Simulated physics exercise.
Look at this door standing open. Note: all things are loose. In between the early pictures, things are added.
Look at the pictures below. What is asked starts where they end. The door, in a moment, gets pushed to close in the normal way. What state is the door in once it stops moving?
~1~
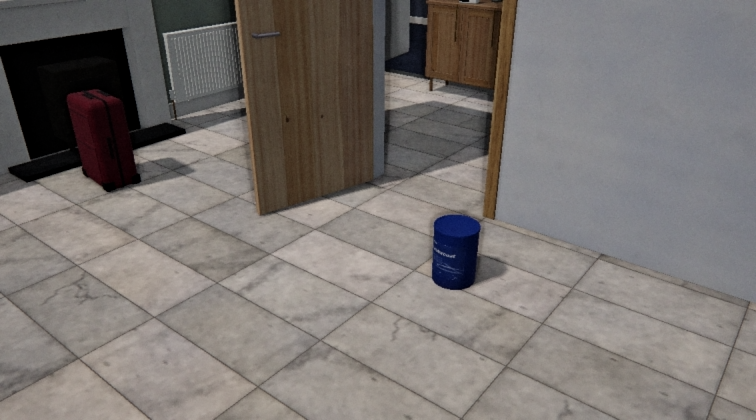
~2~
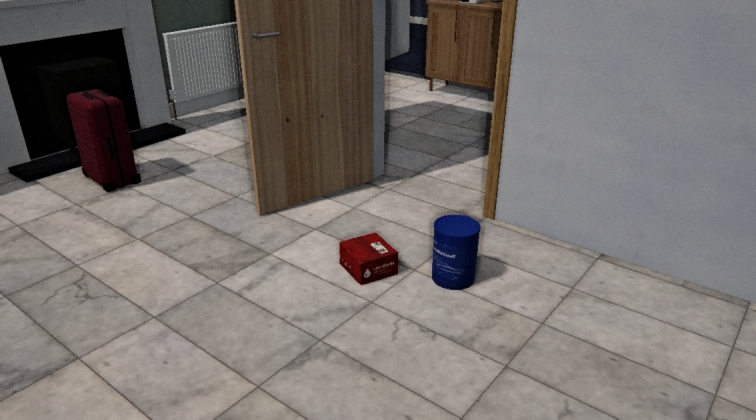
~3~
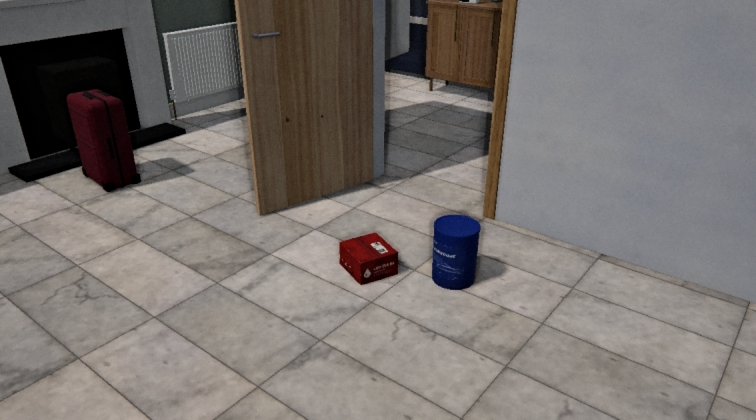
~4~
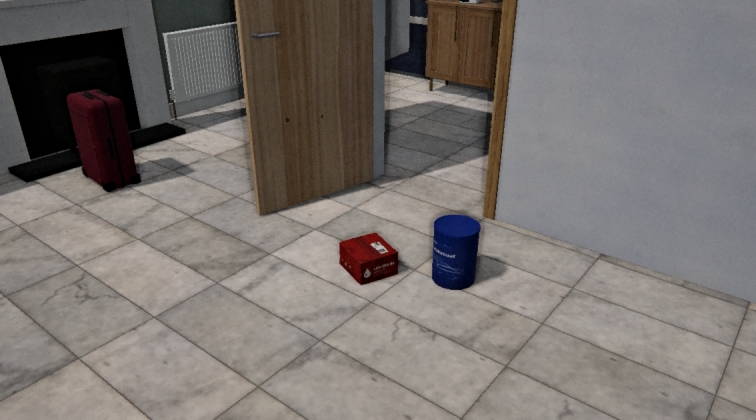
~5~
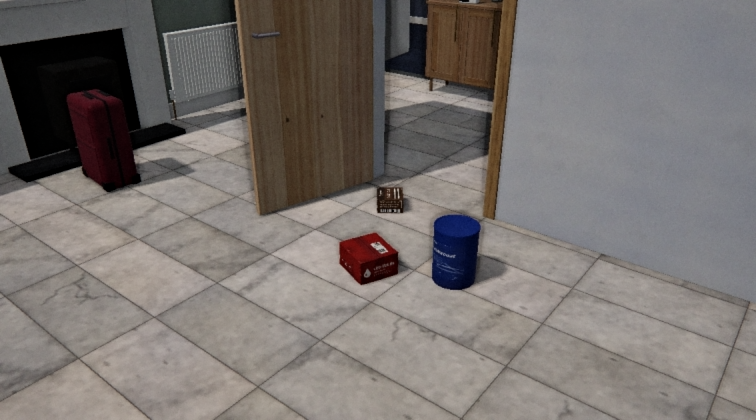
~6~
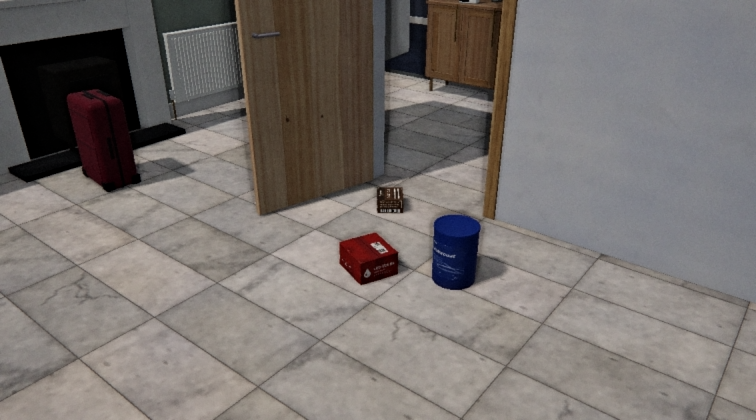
It is fully closed.
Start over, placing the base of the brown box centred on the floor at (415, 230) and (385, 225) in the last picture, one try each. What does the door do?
Held up partway; Swings all the way.
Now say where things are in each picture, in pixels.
Door wide open and still, in the first picture.
Door wide open and still; red parcel (368, 258); blue pail (455, 252), in the second picture.
Door wide open and still; red parcel (368, 258); blue pail (455, 252), in the third picture.
Door wide open and still; red parcel (368, 258); blue pail (455, 252), in the fourth picture.
Door wide open and still; red parcel (368, 258); blue pail (455, 252), in the fifth picture.
Door wide open and still; brown box (390, 200); red parcel (368, 258), in the sixth picture.
Then, 0.80 s after the last picture, door 75° open.
Then, 1.30 s after the last picture, door 43° open; brown box slid a little near (396, 199).
Then, 1.60 s after the last picture, door 25° open; brown box slid about its own width near (415, 195).
Then, 1.90 s after the last picture, door 6° open; brown box slid well along near (431, 190).
At rest, door 0° open; moved from the start, brown box; the other 2 in place. Seen from the same camera at the end, brown box near (436, 187).
